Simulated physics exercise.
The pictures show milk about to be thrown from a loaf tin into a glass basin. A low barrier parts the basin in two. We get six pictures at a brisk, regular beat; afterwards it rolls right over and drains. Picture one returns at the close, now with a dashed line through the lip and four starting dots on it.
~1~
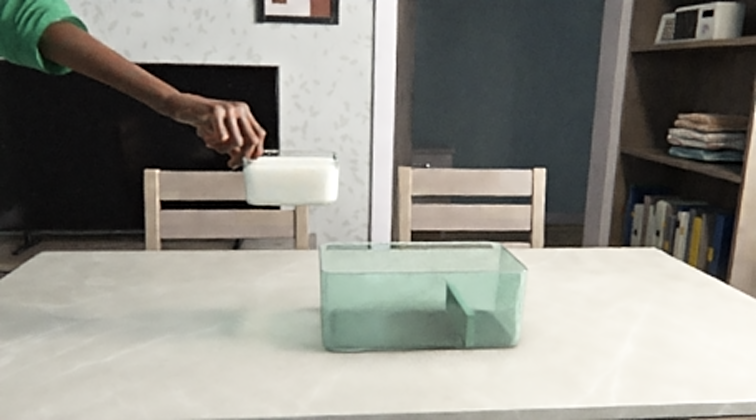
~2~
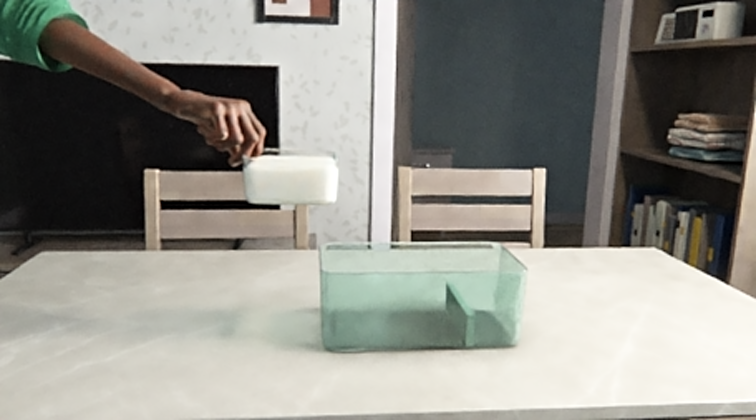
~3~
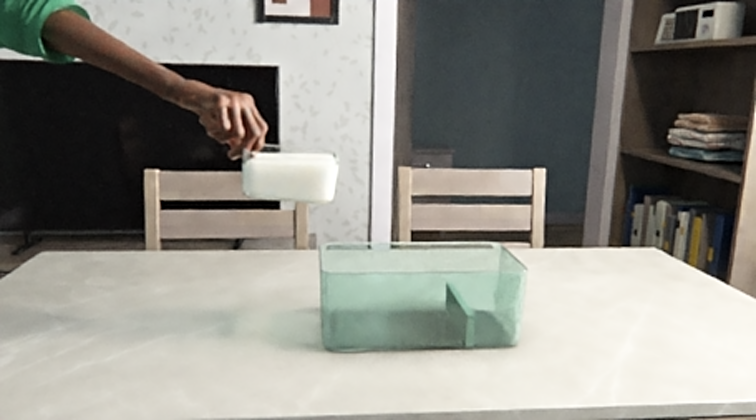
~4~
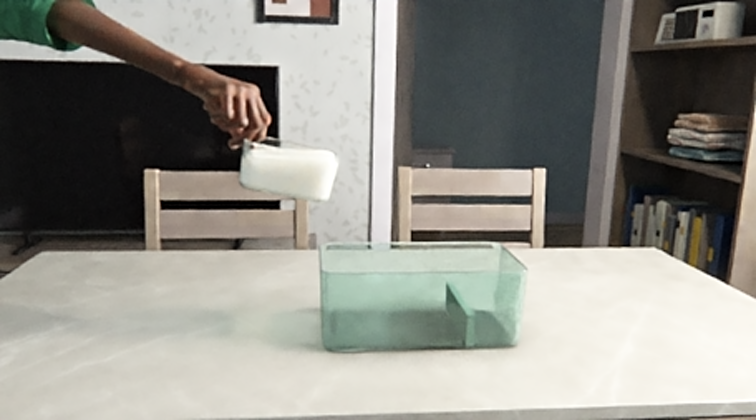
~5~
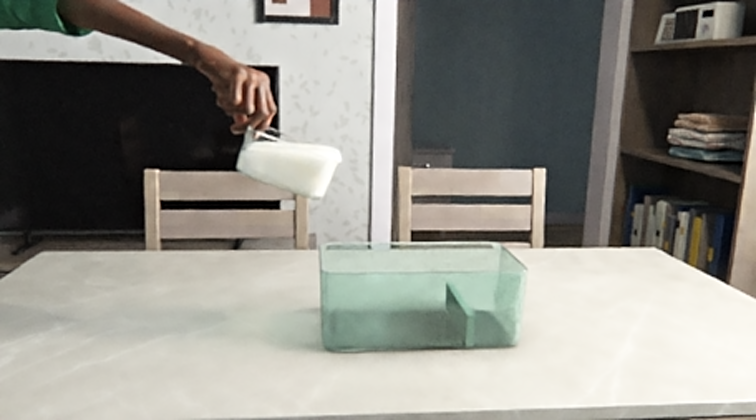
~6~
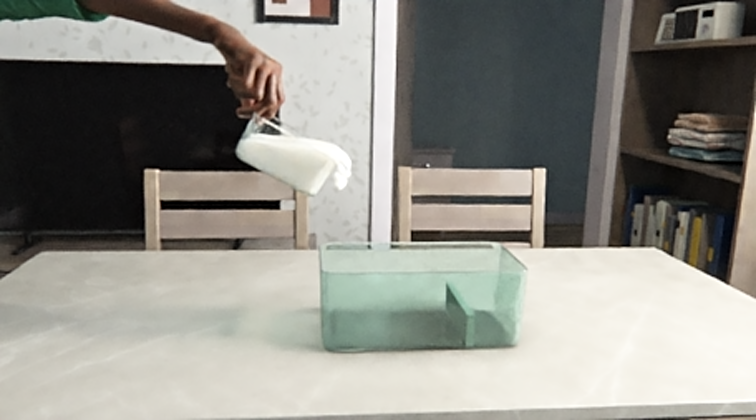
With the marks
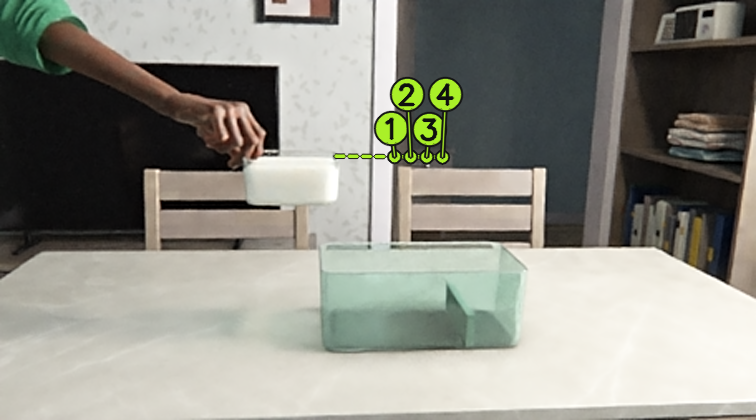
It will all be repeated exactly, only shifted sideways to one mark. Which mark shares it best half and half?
1.
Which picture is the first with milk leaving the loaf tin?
Picture 5.
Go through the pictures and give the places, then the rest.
Upright, lip at (336, 156); basin from (322, 349) to (519, 344); top of the wall at (459, 297); nothing has left yet.
Upright, lip at (336, 156); nothing has left yet.
Tipped about 5°, lip at (336, 156); nothing has left yet.
Tipped about 11°, lip at (336, 156); nothing has left yet.
Tipped about 20°, lip at (336, 156); milk is over the lip, down to (336, 156).
Tipped about 29°, lip at (336, 156); milk is over the lip, down to (340, 183).
On the marked copy, 1 at (394, 156); 2 at (410, 156); 3 at (426, 156); 4 at (442, 157).
Choosing 1, about 46 % ends left of the wall and 53 % right of it.
Choosing 2, about 26 % ends left of the wall and 73 % right of it.
Choosing 3, about 30 % ends left of the wall and 69 % right of it.
Choosing 4, about 25 % ends left of the wall and 72 % right of it; 3 % is lost outside.
